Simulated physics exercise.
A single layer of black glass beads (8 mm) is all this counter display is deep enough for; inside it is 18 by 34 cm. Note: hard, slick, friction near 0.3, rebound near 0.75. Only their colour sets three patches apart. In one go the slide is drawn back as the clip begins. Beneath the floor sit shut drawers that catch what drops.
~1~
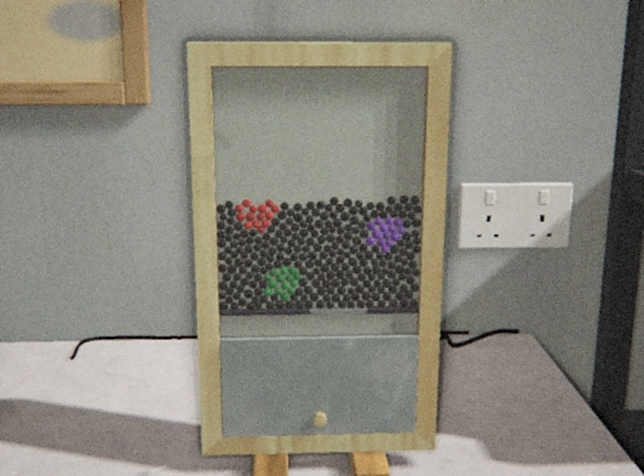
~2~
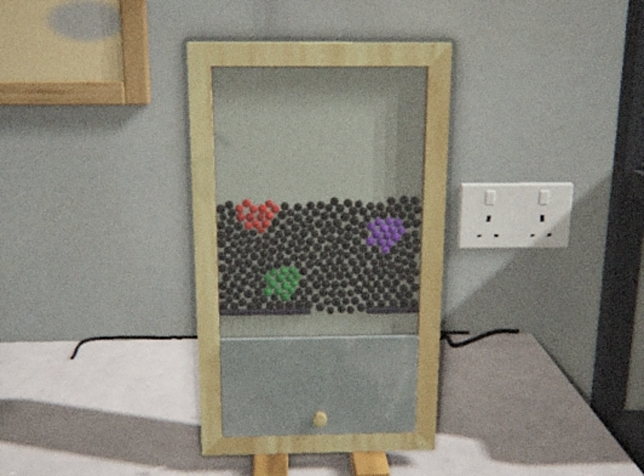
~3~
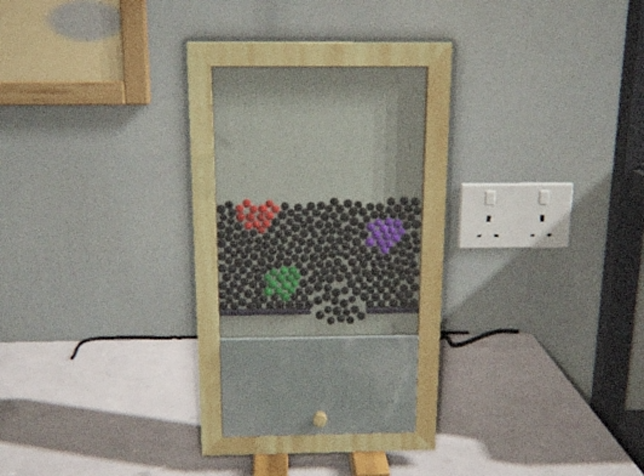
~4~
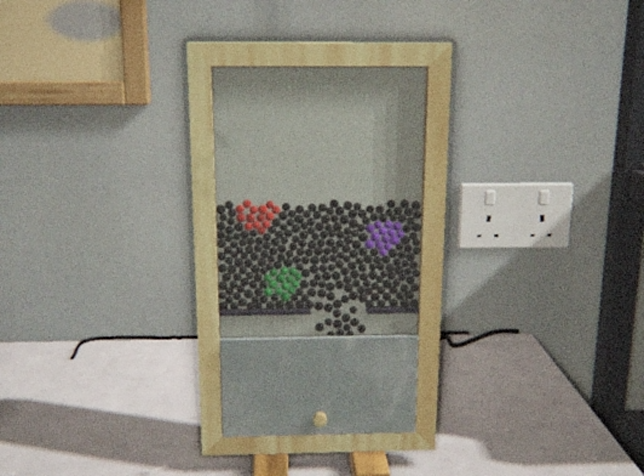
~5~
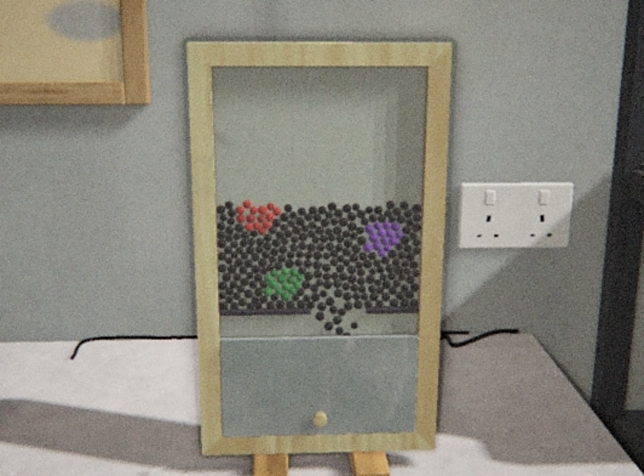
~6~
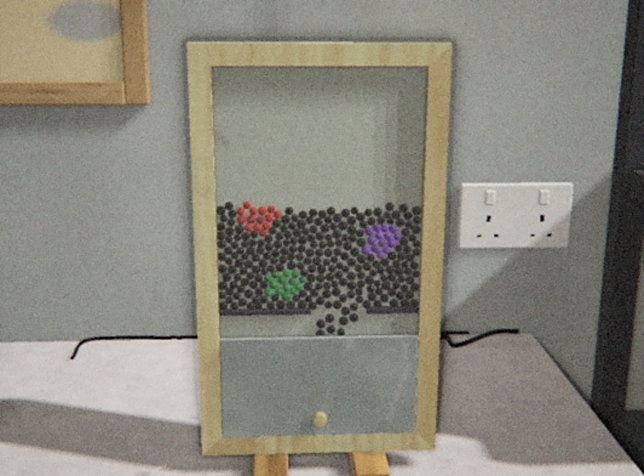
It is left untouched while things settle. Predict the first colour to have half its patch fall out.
My call: Purple.
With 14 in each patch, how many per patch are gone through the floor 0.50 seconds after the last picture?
From purple, 14; from green, 8; from red, 6.
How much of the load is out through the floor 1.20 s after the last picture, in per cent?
Near 85 percent.
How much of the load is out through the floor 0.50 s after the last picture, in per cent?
Roughly 65 per cent.
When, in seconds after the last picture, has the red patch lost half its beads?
I'd put it near 0.6 seconds.
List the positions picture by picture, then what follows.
The first picture shows about 300 beads; beads' middle (323, 255); purple patch (385, 233); green patch (282, 282); red patch (257, 215); slide (305, 311) to (371, 310).
The second picture shows beads' middle (324, 255); 0 out.
The third picture shows beads' middle (323, 256); 7 out.
The fourth picture shows beads' middle (315, 260); 11 out.
The fifth picture shows beads' middle (317, 256); 16 out.
The sixth picture shows beads' middle (317, 261); 22 out; purple patch (381, 240); green patch (285, 284); red patch (258, 218).
Then, 0.15 s after the last picture, 25 % are out; out of 14, purple 0, green 0, red 0.
Then, 0.50 s after the last picture, 65 % are out; out of 14, purple 14, green 8, red 6.
Then, 1.20 s after the last picture, 85 % are out; out of 14, purple 14, green 14, red 14.
All still 3.0 s after it, 90 % are out; out of 14, purple 14, green 14, red 14; half out at purple 0.31 s, green 0.46 s, red 0.53 s.
